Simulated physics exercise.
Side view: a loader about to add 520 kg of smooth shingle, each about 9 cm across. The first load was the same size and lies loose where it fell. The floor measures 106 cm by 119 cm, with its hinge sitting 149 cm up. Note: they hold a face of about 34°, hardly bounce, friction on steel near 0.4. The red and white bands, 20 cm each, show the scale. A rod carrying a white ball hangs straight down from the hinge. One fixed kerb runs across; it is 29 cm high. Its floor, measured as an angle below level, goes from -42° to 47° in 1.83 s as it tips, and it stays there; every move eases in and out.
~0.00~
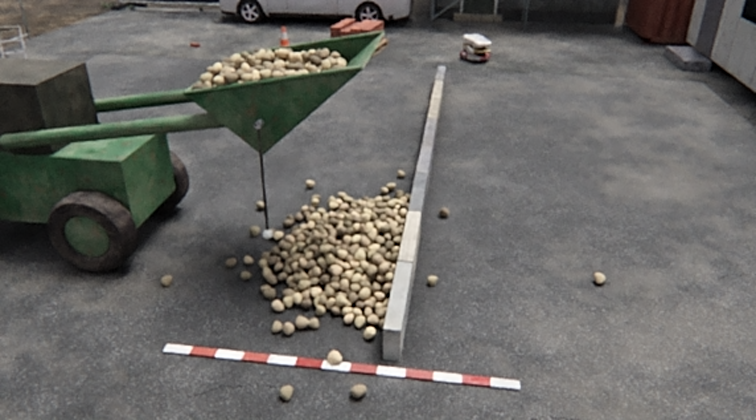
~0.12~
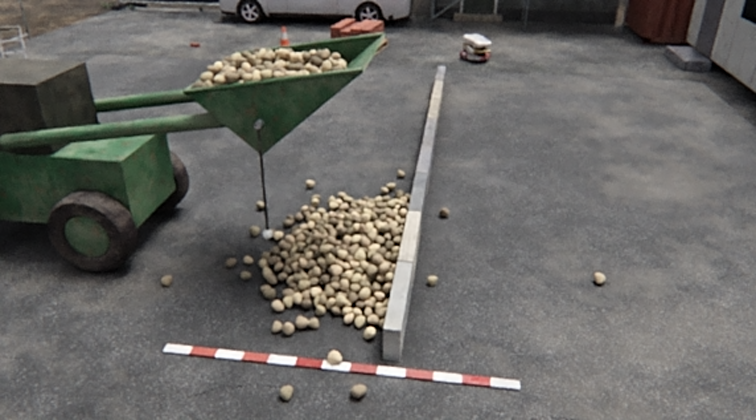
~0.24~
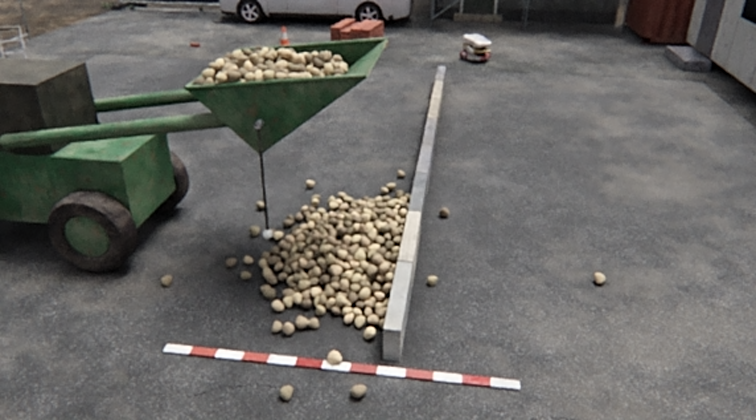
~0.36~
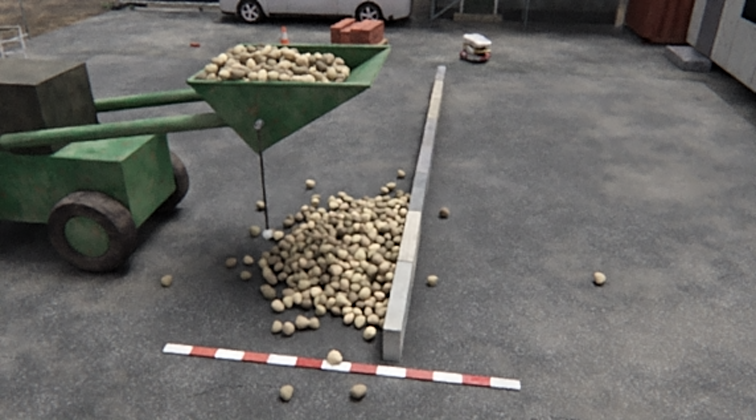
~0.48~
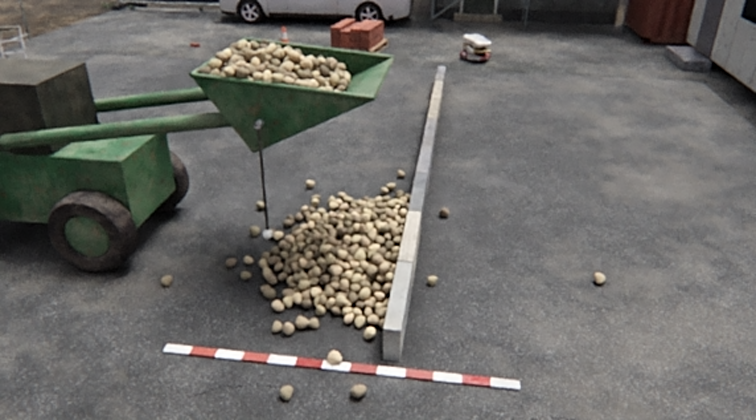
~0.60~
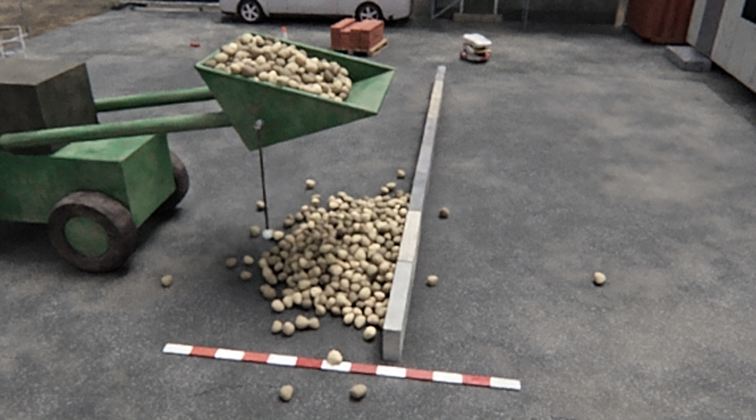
A green loader's raised bucket, full of round tan stones, slowly tilted its front edge downward while its stones shifted slightly, and the loose heap below, resting against a low pale kerb, stayed still.
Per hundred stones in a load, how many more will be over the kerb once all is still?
24.
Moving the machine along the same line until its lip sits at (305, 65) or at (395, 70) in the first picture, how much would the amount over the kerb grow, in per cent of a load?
0 % and 55 %.
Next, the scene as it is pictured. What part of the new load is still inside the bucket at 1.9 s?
Around 15 per cent of the load is still inside.
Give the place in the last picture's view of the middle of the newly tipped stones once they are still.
Their middle is at about (386, 240).
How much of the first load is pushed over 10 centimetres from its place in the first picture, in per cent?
10 per cent.
After 1.4 s the floor is at 33°; in per cent of one load, 94 in the bucket, 106 on this side of the kerb, 1 over the kerb; the foremost stones are at (434, 241).
After 1.9 s the floor is at 47°; in per cent of one load, 14 in the bucket, 178 on this side of the kerb, 8 over the kerb; the foremost stones are at (481, 250).
After 2.3 s the floor is at 47°; in per cent of one load, 0 in the bucket, 178 on this side of the kerb, 22 over the kerb; the foremost stones are at (523, 245).
After 5.1 s the floor is at 47°; in per cent of one load, 0 in the bucket, 175 on this side of the kerb, 25 over the kerb; the foremost stones are at (589, 238). Net gain over the kerb, 24.
